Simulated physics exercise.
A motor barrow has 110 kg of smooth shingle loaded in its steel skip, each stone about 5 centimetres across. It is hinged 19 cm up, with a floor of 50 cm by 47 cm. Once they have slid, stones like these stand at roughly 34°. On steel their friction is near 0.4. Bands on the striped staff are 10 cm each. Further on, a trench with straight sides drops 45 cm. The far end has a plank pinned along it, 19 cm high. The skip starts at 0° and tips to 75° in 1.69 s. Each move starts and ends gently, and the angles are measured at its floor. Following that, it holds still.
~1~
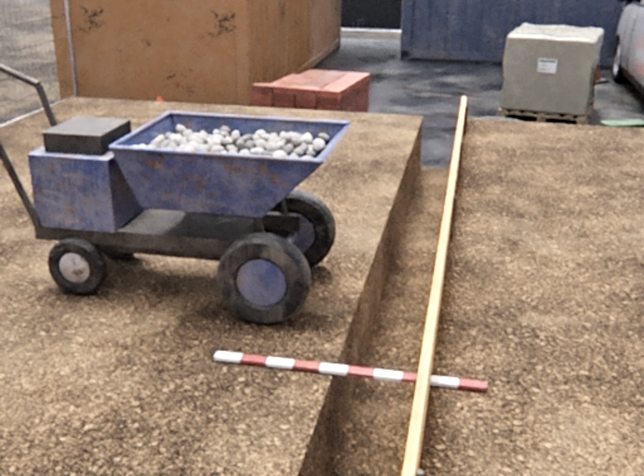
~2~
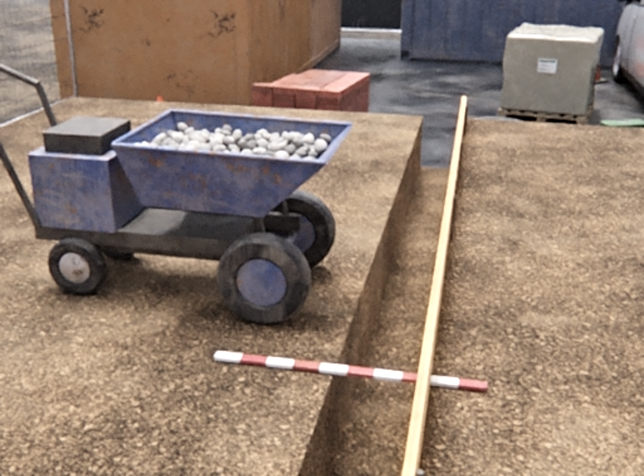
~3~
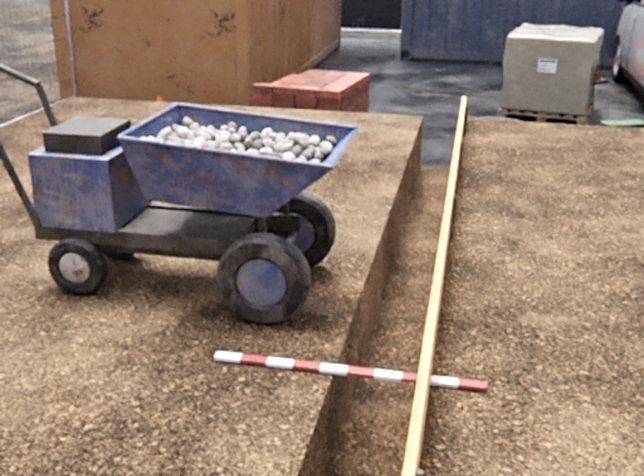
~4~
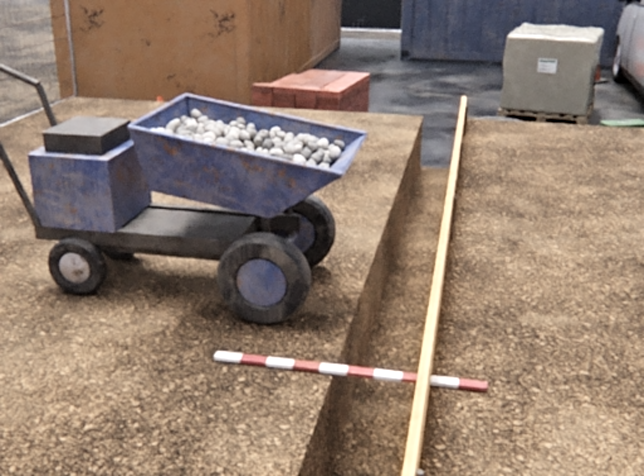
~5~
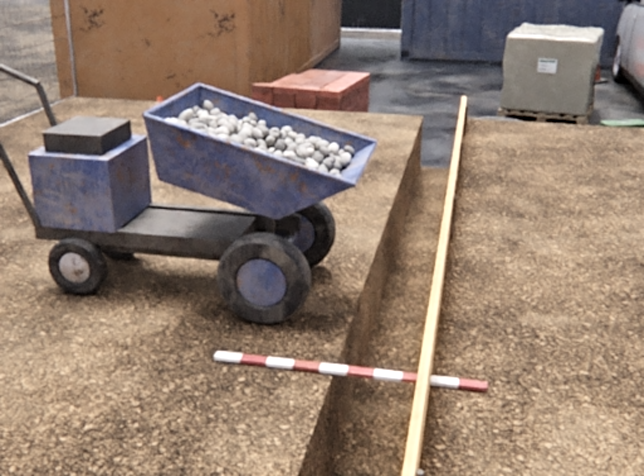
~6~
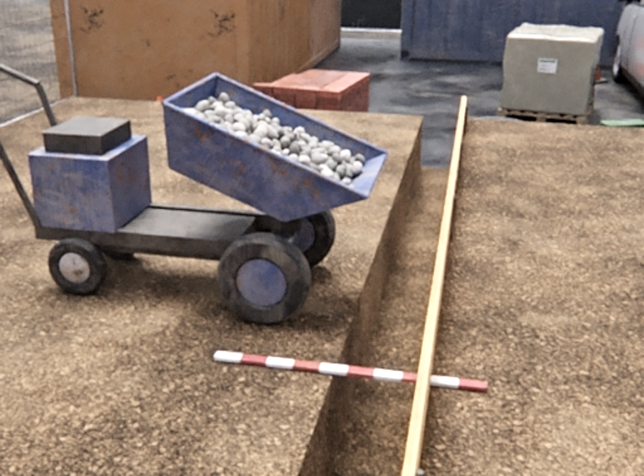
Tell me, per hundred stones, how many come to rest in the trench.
69 per hundred.
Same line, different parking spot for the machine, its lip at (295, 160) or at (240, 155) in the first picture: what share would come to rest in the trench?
Roughly 100 in a hundred from the first, 95 in a hundred from the second.
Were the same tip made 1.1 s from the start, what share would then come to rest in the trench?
That works out at about 60 in a hundred.
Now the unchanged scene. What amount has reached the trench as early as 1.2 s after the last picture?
By that point it's something like 25 in a hundred.
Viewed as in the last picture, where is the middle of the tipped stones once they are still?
Around (413, 375).
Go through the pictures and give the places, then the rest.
In the first frame, the skip is at 0°, its lip at (322, 162); the top of the load is at (254, 140).
In the second frame, lip at (325, 164), floor tilted 1°, highest stones at (245, 139).
In the third frame, the skip is at 4°, its lip at (332, 168); the top of the load is at (213, 135).
In the fourth frame, lip at (342, 175), floor tilted 9°, highest stones at (203, 126).
In the fifth frame, lip at (355, 185), floor tilted 15°, highest stones at (207, 116).
In the sixth frame, lip at (368, 198), floor tilted 22°, highest stones at (215, 106).
Then, 0.7 s after the last picture the floor is at 63°, 93 % in the skip, 6 % in the trench, 2 % past the trench; the foremost stones are at (450, 258).
Then, 1.2 s after the last picture the floor is at 75°, 47 % in the skip, 24 % in the trench, 28 % past the trench; the foremost stones are at (594, 329).
Then, 1.5 s after the last picture the floor is at 75°, 36 % in the skip, 33 % in the trench, 30 % past the trench; the foremost stones are past the picture's edge.
Then, 3.5 s after the last picture the floor is at 75°, 0 % in the skip, 69 % in the trench, 31 % past the trench; the foremost stones are past the picture's edge.
